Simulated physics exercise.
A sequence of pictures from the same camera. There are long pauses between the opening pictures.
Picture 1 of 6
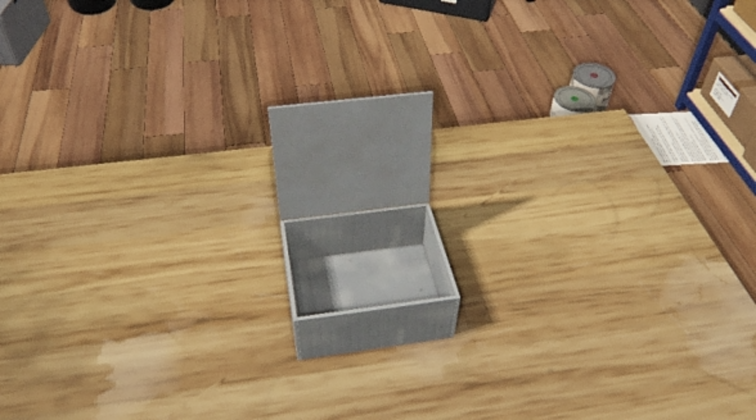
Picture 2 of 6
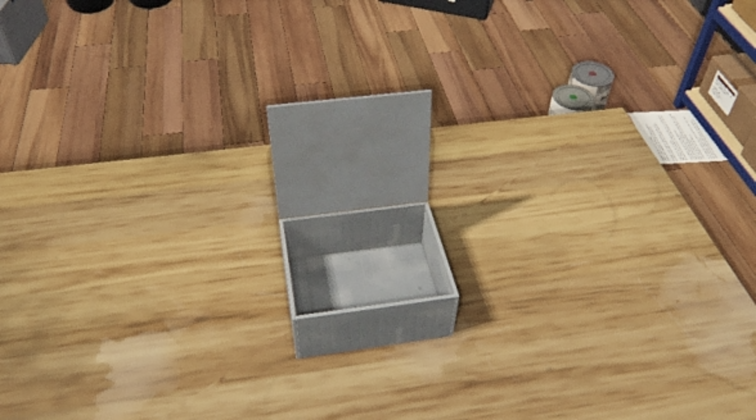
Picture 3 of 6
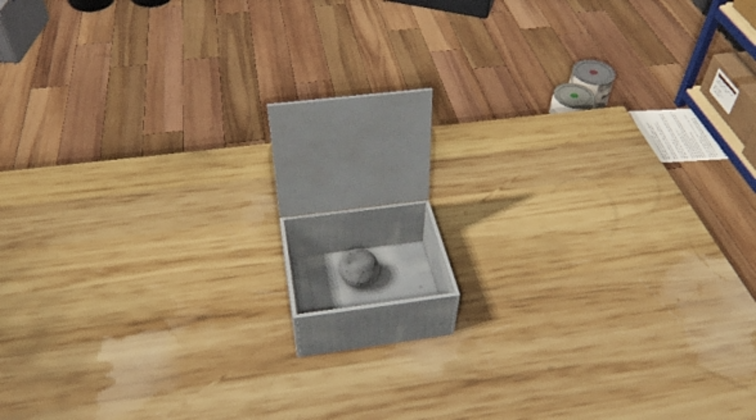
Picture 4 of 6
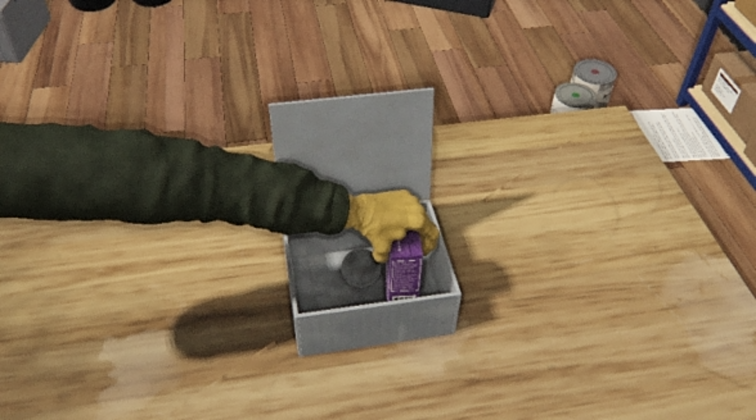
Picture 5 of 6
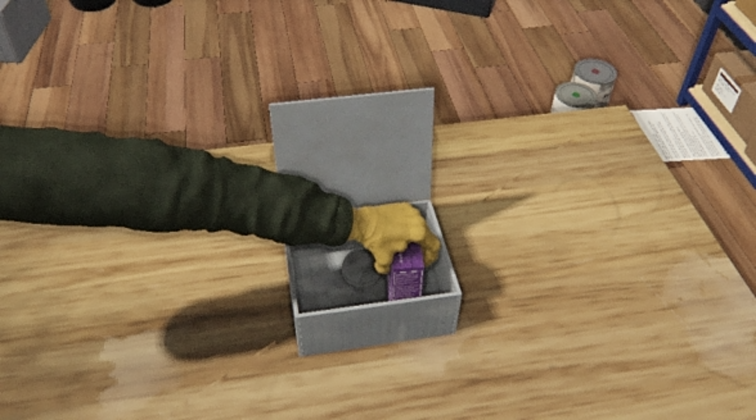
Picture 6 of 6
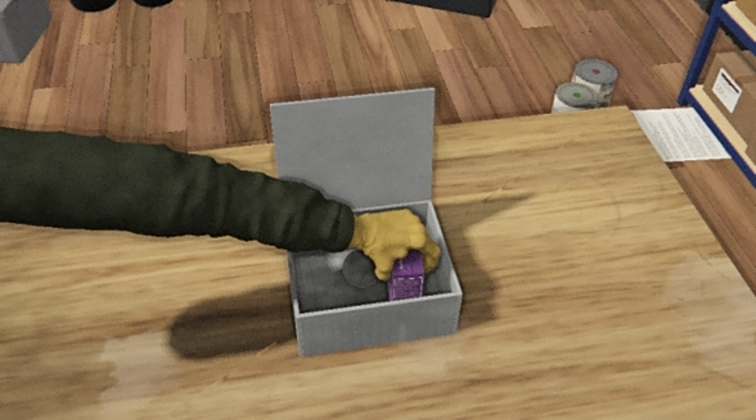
A gloved hand lowers a purple carton into an open grey box beside a grey ball.
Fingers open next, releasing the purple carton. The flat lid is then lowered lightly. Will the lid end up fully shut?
No.
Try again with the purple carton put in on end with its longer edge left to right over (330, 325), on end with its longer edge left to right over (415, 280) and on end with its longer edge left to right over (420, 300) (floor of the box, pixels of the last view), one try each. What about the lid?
The lid stays up the first time, stays up the second time and stays up the third time.
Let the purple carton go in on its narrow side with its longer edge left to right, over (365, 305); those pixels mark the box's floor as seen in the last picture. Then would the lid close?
Lid down.
Then, 1.30 s past the last view, lid 80° above the rim.
Then, 1.70 s past the last view, lid 47° above the rim.
Then, 2.10 s past the last view, lid 17° above the rim.
Finally, lid 17° above the rim; both still in place. Final places as the last picture's camera would see them, purple carton near (405, 288).
